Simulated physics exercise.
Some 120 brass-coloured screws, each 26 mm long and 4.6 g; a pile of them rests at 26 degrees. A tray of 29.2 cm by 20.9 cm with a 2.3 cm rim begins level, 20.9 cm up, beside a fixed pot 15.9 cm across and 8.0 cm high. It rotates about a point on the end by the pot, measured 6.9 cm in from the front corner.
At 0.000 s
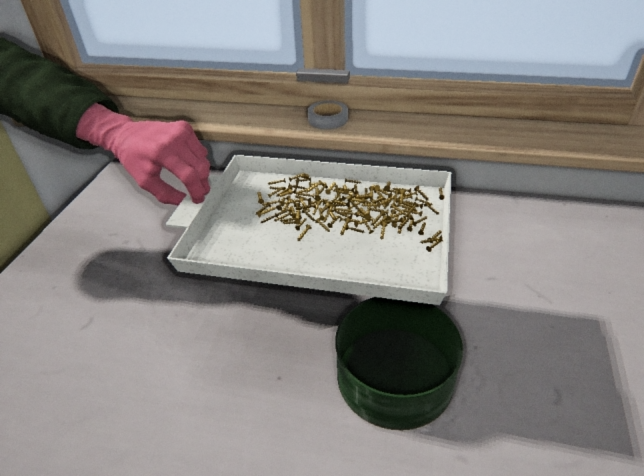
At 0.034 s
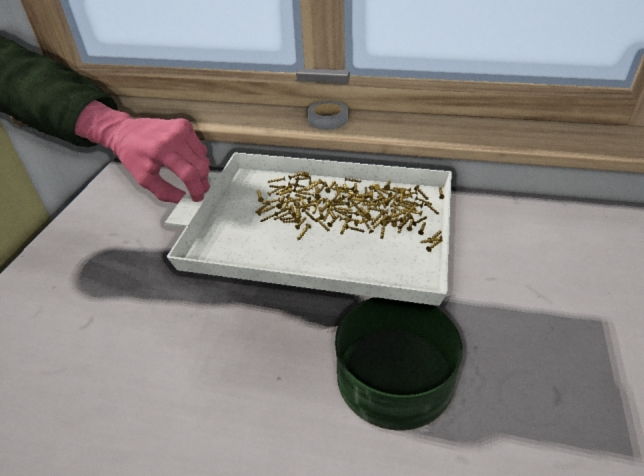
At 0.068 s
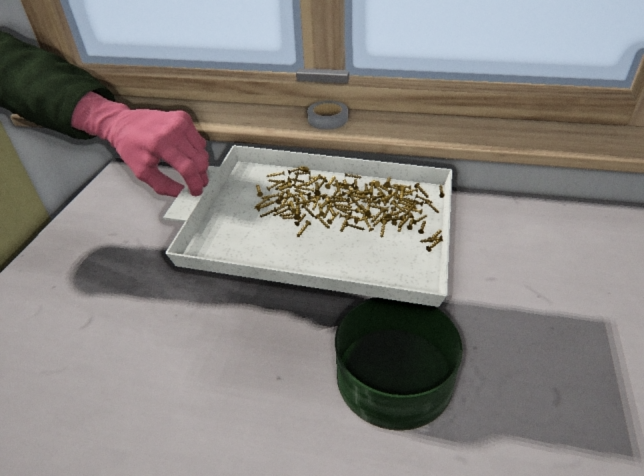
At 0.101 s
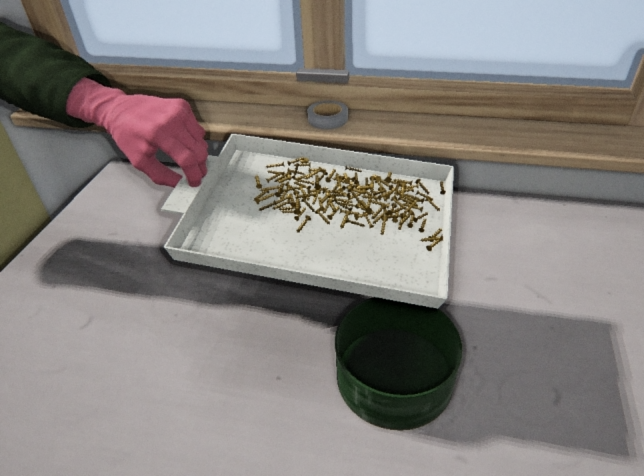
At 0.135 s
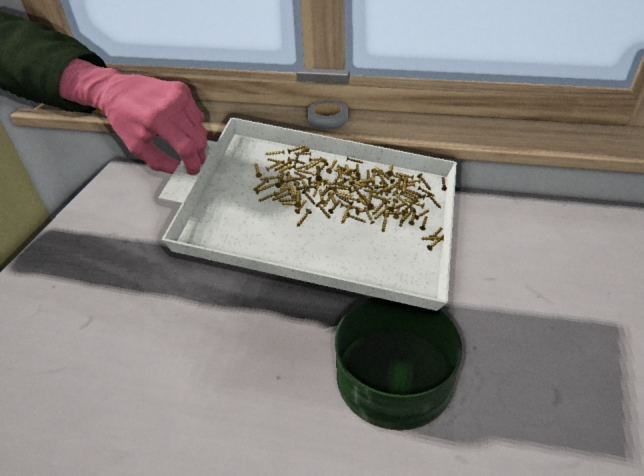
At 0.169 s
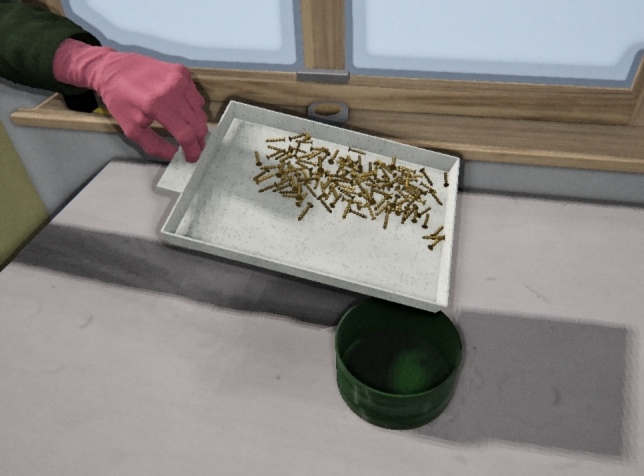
A pink-gloved hand tilts a white tray of brass-coloured screws rightward above a green pot.
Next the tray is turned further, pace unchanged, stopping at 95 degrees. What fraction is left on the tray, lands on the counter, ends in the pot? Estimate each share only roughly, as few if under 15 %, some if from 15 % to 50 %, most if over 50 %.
Roughly: Left on the tray few, counter most, pot some.
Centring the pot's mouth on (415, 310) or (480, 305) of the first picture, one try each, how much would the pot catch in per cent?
I'd say close to 0 percent for the first spot and 0 percent for the second.
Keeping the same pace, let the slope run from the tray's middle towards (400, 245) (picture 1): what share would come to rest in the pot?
Estimate: Some 5 per cent.
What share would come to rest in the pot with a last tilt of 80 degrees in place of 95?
25 %.
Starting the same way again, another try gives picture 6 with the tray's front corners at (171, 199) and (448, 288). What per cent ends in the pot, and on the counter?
In the pot: 0 per cent; on the counter: 100 per cent.
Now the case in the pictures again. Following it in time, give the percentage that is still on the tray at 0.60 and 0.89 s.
Estimates: 85; 5.
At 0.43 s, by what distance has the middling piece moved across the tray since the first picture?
Displacement on the tray: Roughly 5 cm.
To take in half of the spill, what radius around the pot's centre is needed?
Distance: Around 18 cm.
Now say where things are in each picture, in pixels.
The first frame shows tray tilt 0 degrees, front corners at (173, 256) and (442, 289); middle of the pieces at (344, 210); pot at (398, 341).
The second frame shows tray tilt 1 degrees, front corners at (173, 255) and (442, 290); middle of the pieces at (343, 209).
The third frame shows tray tilt 3 degrees, front corners at (172, 251) and (442, 291); middle of the pieces at (343, 206).
The fourth frame shows tray tilt 7 degrees, front corners at (170, 245) and (442, 294), lowest corner right front; middle of the pieces at (344, 201).
The fifth frame shows tray tilt 11 degrees, front corners at (168, 237) and (443, 298), lowest corner right front; middle of the pieces at (345, 194).
The sixth frame shows tray tilt 17 degrees, front corners at (167, 229) and (443, 301), lowest corner right front; middle of the pieces at (346, 187); pot at (398, 341). Its pace works out near 155 degrees a second.
After 0.43 s, tilt 57 degrees; the tray holds 100 %, the pot 0 %.
After 0.60 s, tilt 83 degrees; the tray holds 85 %, the pot 0 %.
Then, at 0.89 s, tilt 95 degrees; the tray holds 5 %, the pot 30 %.
At rest (1.9 s), tray 0 %, counter 70 %, pot 30 %.
